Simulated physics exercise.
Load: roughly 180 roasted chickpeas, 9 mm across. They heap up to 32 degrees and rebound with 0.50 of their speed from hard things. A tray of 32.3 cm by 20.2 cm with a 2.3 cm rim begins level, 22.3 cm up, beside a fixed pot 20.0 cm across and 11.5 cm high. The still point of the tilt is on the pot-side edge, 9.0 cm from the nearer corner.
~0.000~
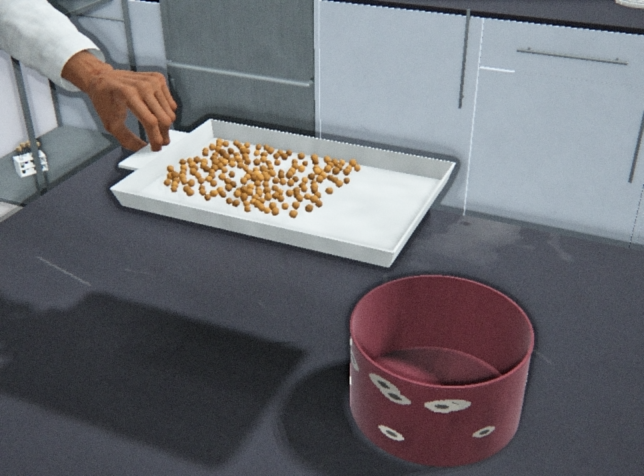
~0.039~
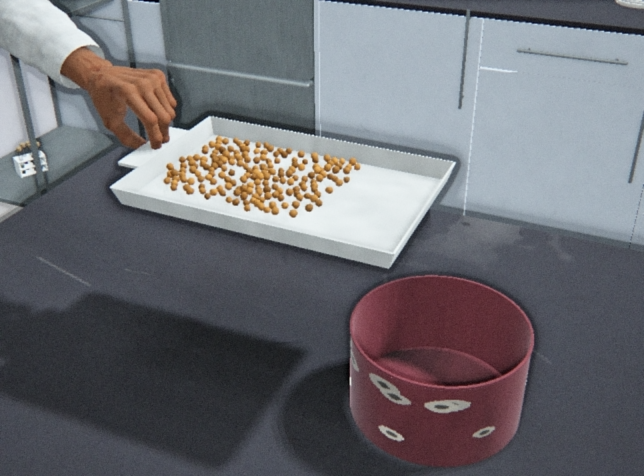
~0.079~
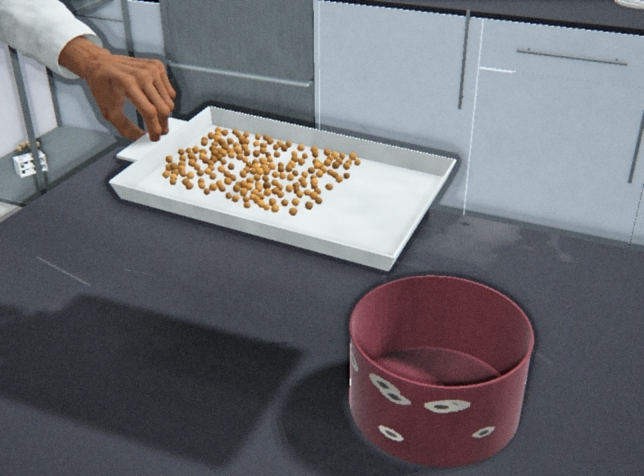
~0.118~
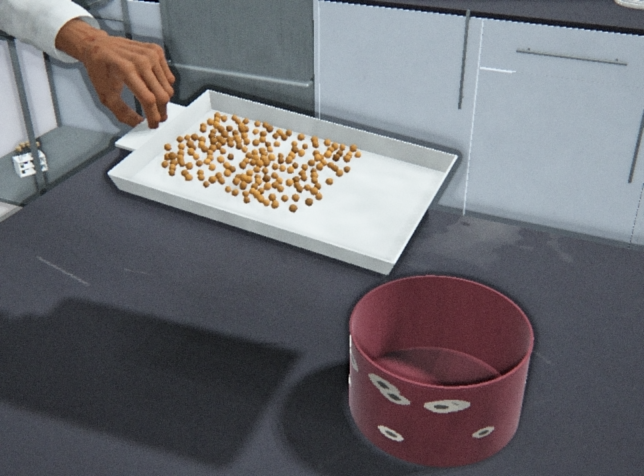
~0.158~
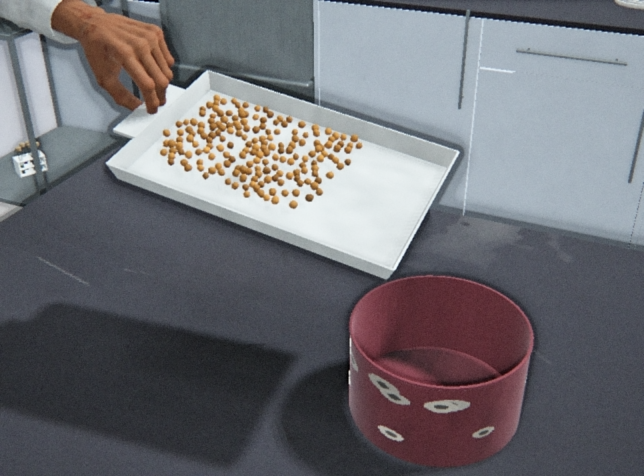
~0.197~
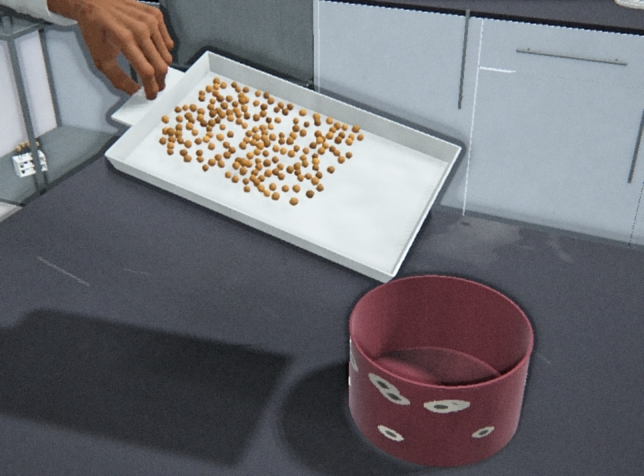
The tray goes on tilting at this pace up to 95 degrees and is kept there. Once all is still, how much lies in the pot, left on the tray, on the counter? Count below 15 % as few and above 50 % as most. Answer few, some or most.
Pot: Most, tray: Few, counter: Some.
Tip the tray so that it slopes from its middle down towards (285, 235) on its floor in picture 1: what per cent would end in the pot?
About 35 per cent.
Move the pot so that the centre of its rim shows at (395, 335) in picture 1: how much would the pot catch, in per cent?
Some 95 per cent.
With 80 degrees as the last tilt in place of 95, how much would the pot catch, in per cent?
It would be near 60 per cent.
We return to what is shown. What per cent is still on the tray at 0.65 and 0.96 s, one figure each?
About 60, 5.
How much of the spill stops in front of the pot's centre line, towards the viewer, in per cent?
About 100 per cent.
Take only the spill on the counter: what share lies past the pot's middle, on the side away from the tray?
Some 60 per cent.
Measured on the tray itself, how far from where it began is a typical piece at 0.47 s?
About 7 cm.
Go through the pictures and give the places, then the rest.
Tray tilt 0 degrees, front corners at (120, 187) and (389, 247); middle of the pieces at (257, 175); pot at (441, 326), in the first picture.
Tray tilt 1 degrees, front corners at (120, 185) and (389, 248); middle of the pieces at (256, 173), in the second picture.
Tray tilt 4 degrees, front corners at (119, 180) and (389, 252), lowest corner right front; middle of the pieces at (256, 167), in the third picture.
Tray tilt 8 degrees, front corners at (117, 172) and (390, 257), lowest corner right front; middle of the pieces at (256, 158), in the fourth picture.
Tray tilt 14 degrees, front corners at (116, 162) and (390, 263), lowest corner right front; middle of the pieces at (256, 147), in the fifth picture.
Tray tilt 19 degrees, front corners at (115, 153) and (389, 268), lowest corner right front; middle of the pieces at (256, 137); pot at (440, 326). The tray's pace is about 140 degrees a second, in the sixth picture.
Then, at 0.47 s, tilt 57 degrees; the tray holds 100 %, the pot 0 %.
Then, at 0.65 s, tilt 82 degrees; the tray holds 60 %, the pot 5 %.
Then, at 0.96 s, tilt 95 degrees; the tray holds 5 %, the pot 65 %.
At rest (1.7 s), pot 70 %, tray 0 %, counter 30 %.
